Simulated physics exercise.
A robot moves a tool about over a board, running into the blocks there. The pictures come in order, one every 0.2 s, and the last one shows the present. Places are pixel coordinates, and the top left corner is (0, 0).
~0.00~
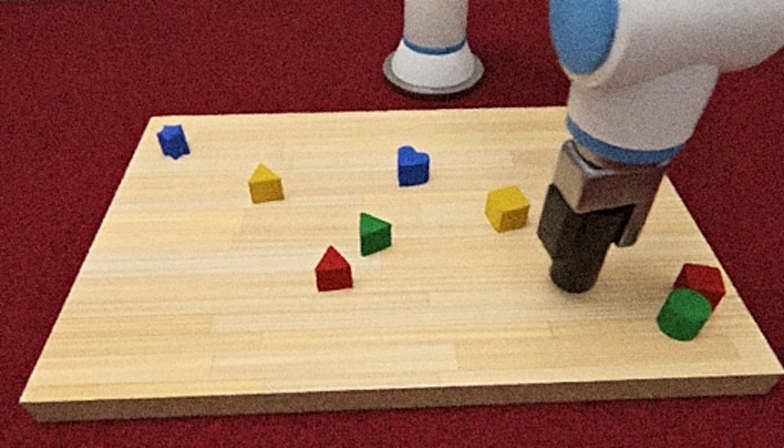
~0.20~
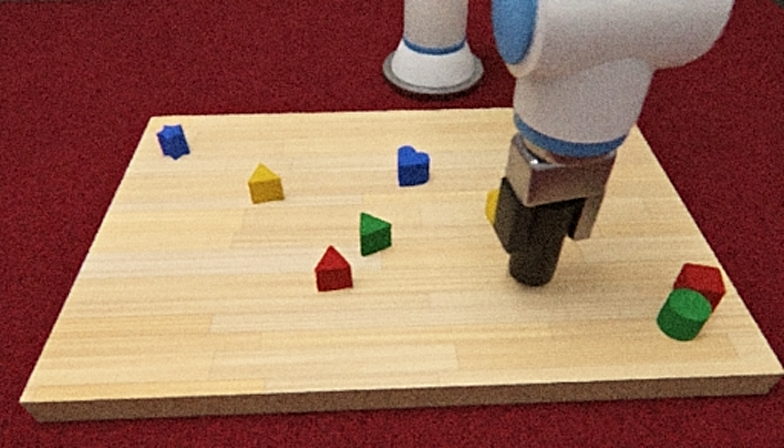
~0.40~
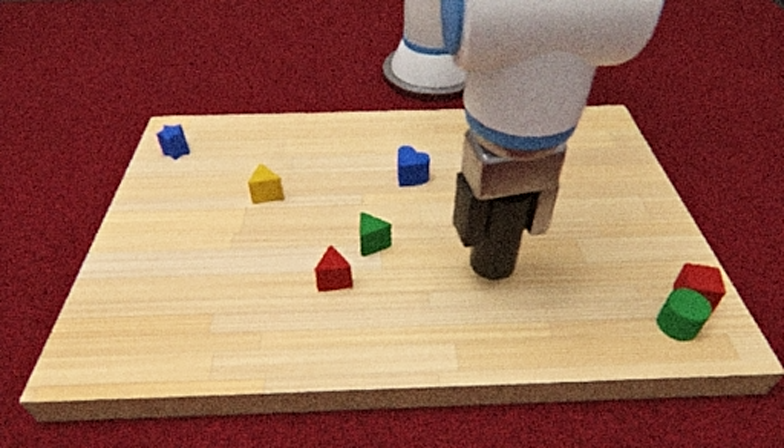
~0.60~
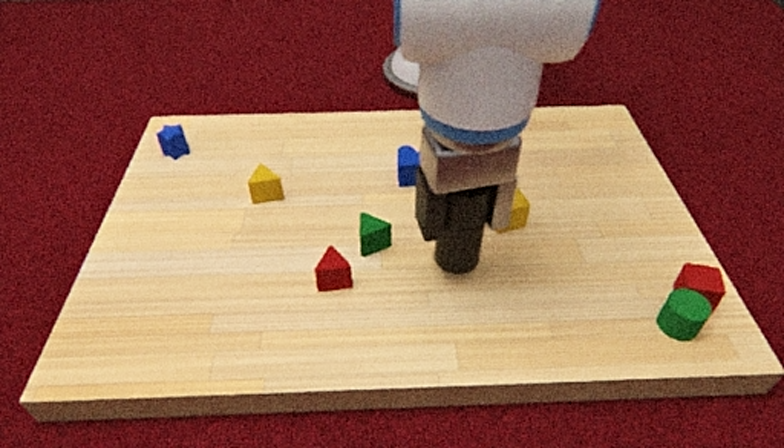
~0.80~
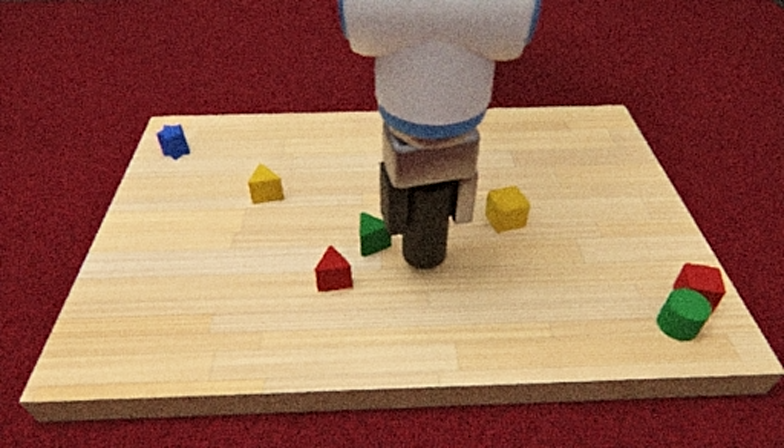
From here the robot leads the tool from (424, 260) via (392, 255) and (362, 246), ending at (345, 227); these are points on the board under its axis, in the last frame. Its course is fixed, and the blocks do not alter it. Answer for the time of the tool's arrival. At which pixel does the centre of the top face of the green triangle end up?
For the centre of its top, I'd go with (312, 199).
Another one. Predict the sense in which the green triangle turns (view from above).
Looking down, it rotates anti-clockwise.
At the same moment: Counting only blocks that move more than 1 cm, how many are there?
The number will come to 1.
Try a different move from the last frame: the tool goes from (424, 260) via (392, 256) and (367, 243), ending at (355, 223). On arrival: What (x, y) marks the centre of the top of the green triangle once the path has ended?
Its top centre is at about (321, 198).
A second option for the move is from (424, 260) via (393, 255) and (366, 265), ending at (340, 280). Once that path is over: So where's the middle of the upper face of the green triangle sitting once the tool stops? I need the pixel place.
Located at (352, 219).
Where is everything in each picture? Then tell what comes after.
In the first picture, tool tip (572, 276); block tops, red triangle (332, 260); green triangle (371, 223).
In the second picture, tool (531, 269); blocks unchanged.
In the third picture, tool (492, 263); blocks unchanged.
In the fourth picture, tool (457, 258); blocks unchanged.
In the fifth picture, tool (424, 253); red triangle (332, 260); green triangle (371, 223).
The first path, step by step. Halfway along, tool (375, 243); green triangle (346, 217), turned 30° anticlockwise.
At the end, tool (345, 219); red triangle in place; green triangle (312, 199), turned 55° anticlockwise.
